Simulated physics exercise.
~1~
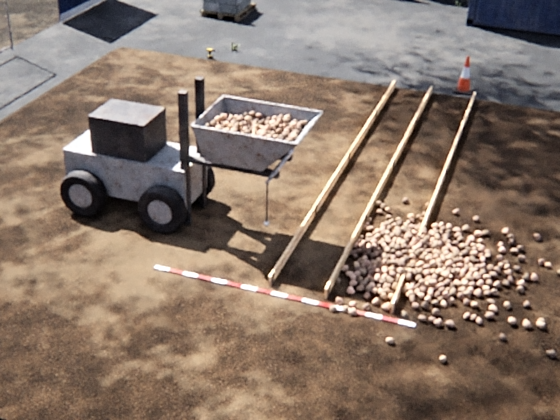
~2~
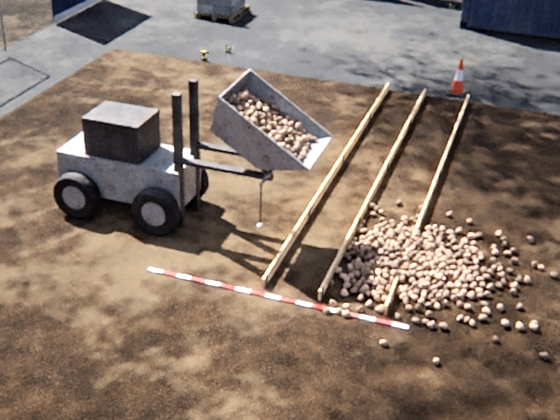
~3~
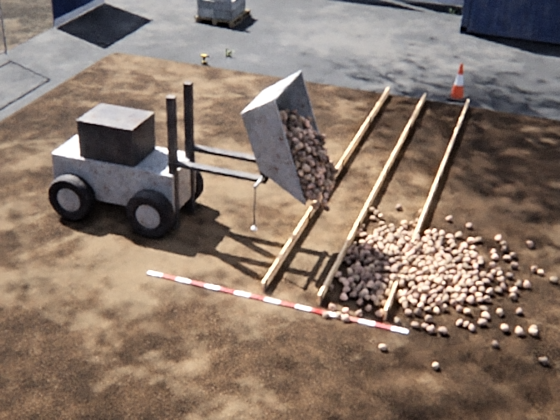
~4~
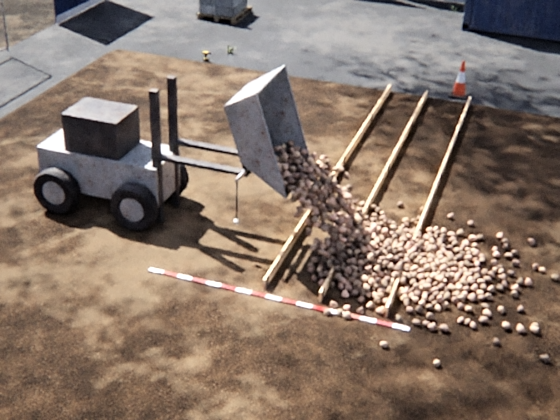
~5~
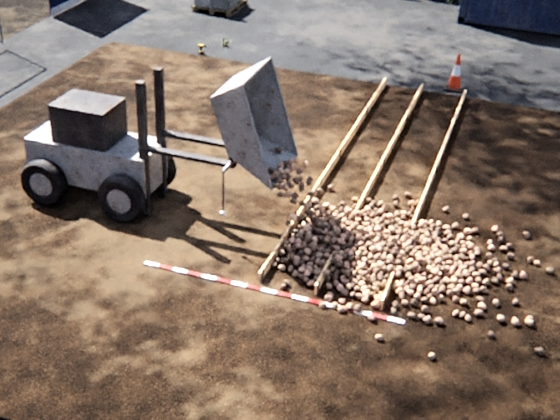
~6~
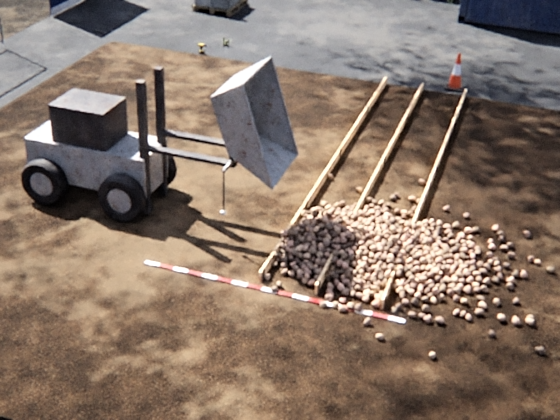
A small pale grey vehicle with a dark boxy top and upright posts stands at the left of a brown dirt yard, seen from above, holding a grey skip of pinkish-tan stones. To its right, three long wooden planks lie near a loose heap of similar stones, with a red-and-white staff in front and an orange cone behind. The skip tips steeply to the right, and the stones begin sliding out. As they pour down over the planks, the vehicle backs a little leftward. The last stones drop, leaving the skip tilted and empty above a broader heap.
